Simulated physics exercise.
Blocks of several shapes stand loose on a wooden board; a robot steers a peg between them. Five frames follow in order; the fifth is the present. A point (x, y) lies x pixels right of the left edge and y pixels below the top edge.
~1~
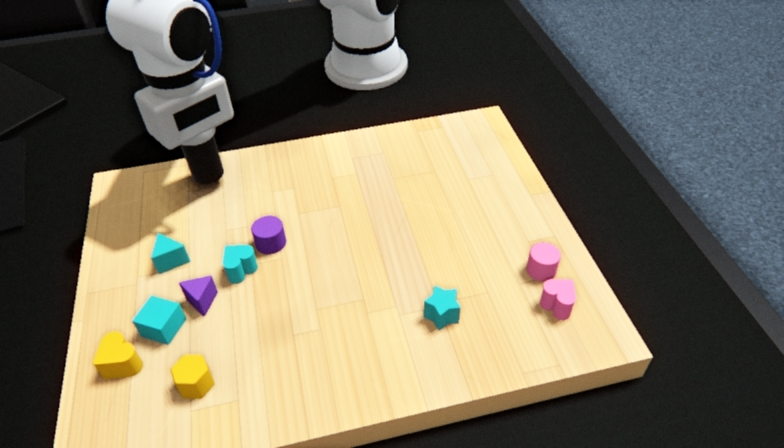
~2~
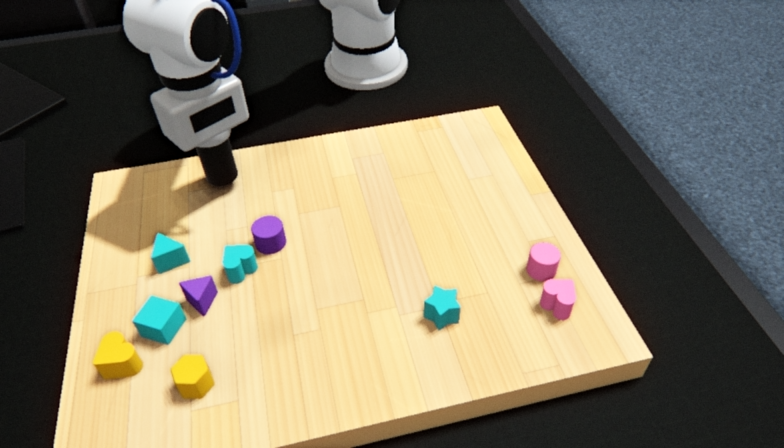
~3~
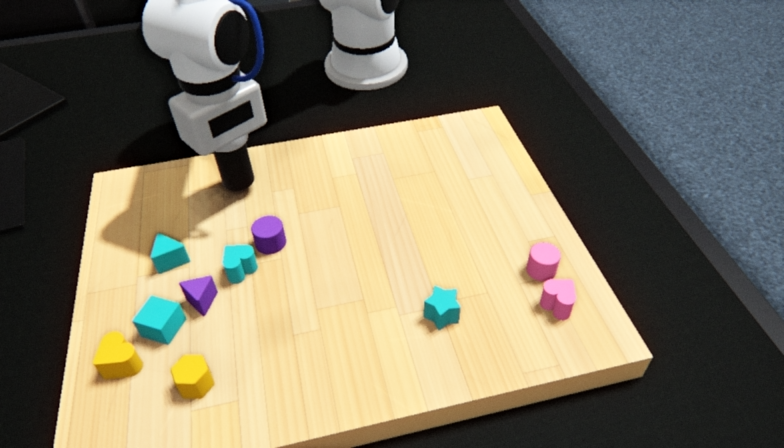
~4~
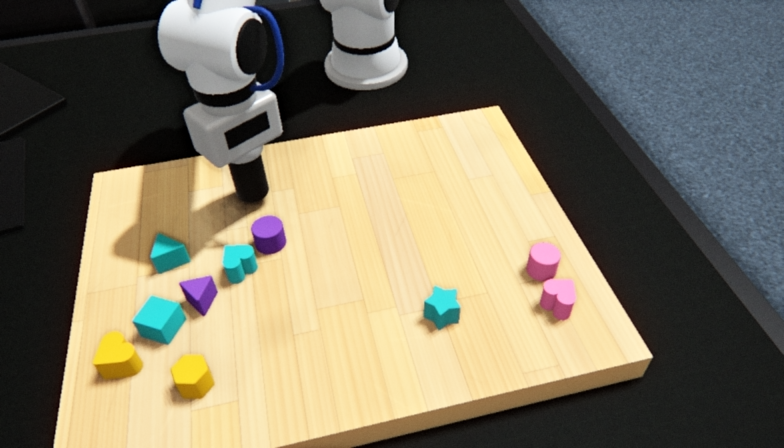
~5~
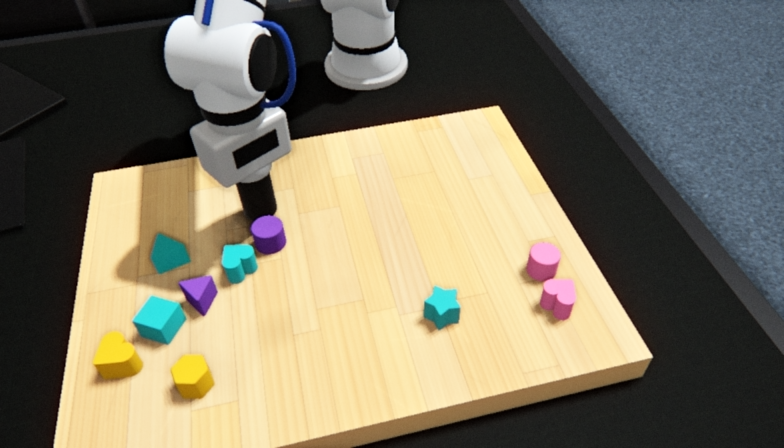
A white robot arm with a black peg reaches over a pale wooden board on a dark table, seen from above at an angle by a still camera. Turquoise, purple and yellow blocks cluster at the left, with a turquoise star right of centre and two pink blocks at the right. The peg moves a short way right, then toward the viewer, up close to the purple cylinder, while the blocks stay still.
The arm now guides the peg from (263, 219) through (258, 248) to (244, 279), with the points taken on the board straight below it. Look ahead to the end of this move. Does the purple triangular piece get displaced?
I believe so.
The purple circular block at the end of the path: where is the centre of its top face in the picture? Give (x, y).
It is at (274, 262).
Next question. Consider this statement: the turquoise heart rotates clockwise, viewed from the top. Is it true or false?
True - the claim holds.
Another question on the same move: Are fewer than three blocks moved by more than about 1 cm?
No, that is not what happens.
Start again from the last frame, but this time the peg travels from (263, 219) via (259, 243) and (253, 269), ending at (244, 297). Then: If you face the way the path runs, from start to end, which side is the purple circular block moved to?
It's pushed left.
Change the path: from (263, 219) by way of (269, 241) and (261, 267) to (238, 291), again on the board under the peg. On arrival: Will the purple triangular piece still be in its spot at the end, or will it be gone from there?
When the path is over, the purple triangular piece has left its spot.
What follows on the original path. Halfway along, peg at (255, 240); purple circular block at (273, 249).
At the end, peg at (241, 271); turquoise triangular piece still; purple triangular piece at (181, 293), turned 15° anticlockwise; turquoise heart at (212, 281), turned 50° clockwise; purple circular block at (274, 262).
